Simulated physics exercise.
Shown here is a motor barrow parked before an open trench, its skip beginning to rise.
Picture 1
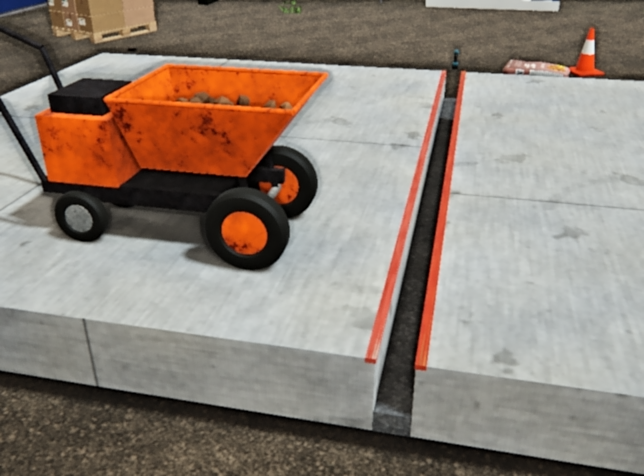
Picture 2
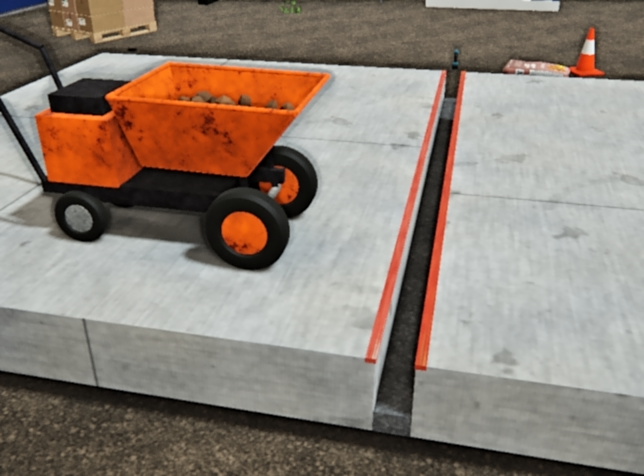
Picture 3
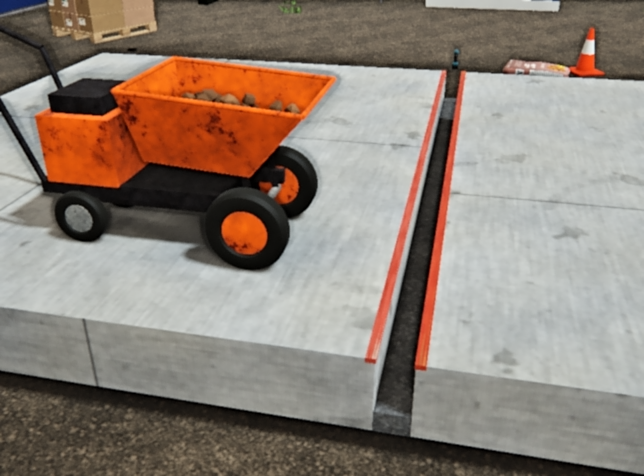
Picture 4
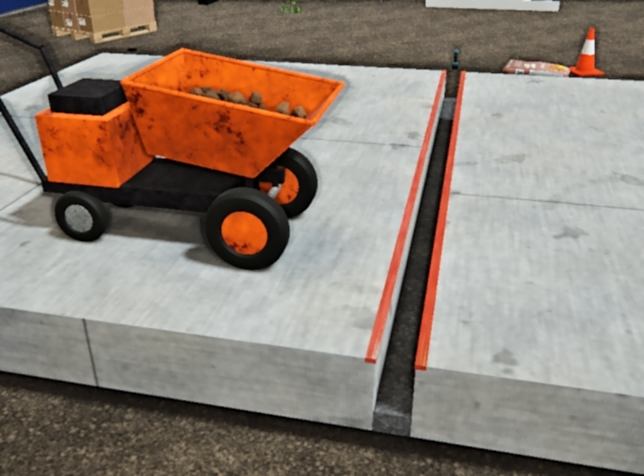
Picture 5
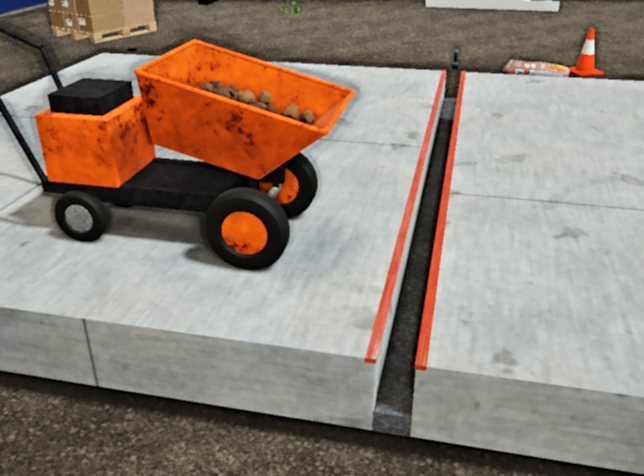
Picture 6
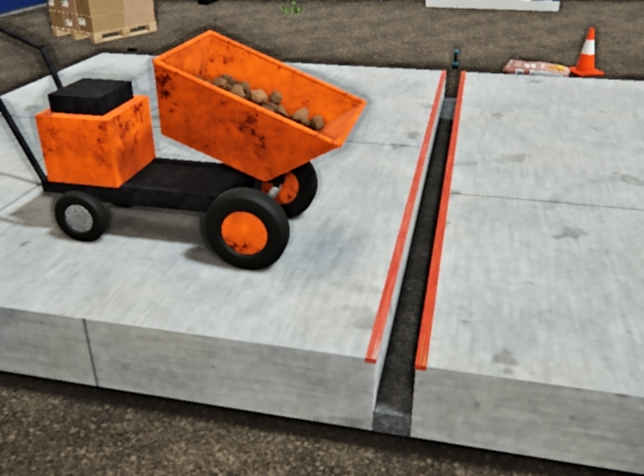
At the start, an orange motor barrow carrying brown clods stands still on pale slabs, left of a narrow, red-edged trench, its skip level. The skip then tilts gradually, its rear rising and its front lip shifting right and slightly down, until it is clearly tipped with the clods still inside.
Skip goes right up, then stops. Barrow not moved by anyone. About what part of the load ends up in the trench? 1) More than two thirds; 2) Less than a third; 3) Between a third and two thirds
Between a third and two thirds (3).
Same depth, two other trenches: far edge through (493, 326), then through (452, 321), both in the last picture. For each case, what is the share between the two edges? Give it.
I'd say some 90 in a hundred, followed by 90 in a hundred.
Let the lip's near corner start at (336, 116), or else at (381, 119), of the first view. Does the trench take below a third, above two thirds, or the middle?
Under a third, then under a third.
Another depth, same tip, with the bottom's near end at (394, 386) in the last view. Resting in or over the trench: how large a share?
The share would be close to 40 percent.
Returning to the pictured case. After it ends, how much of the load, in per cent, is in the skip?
I reckon some 30 percent.
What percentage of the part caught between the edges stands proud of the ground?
20 per cent or thereabouts.
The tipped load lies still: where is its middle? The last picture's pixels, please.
Somewhere around (418, 275) in the last picture.
Shortly afterwards, skip tipped steeply; the whole lot in the skip.
Next, skip tipped right over; near two thirds in the skip; only a few short of the trench; near a quarter in or heaped over the trench; only a few beyond it.
Some moments later, skip tipped right over; near a third in the skip; only a few short of the trench; near half in or heaped over the trench; a little beyond it.
In the end, skip tipped right over; near a third in the skip; a little short of the trench; near half in or heaped over the trench; a little beyond it.
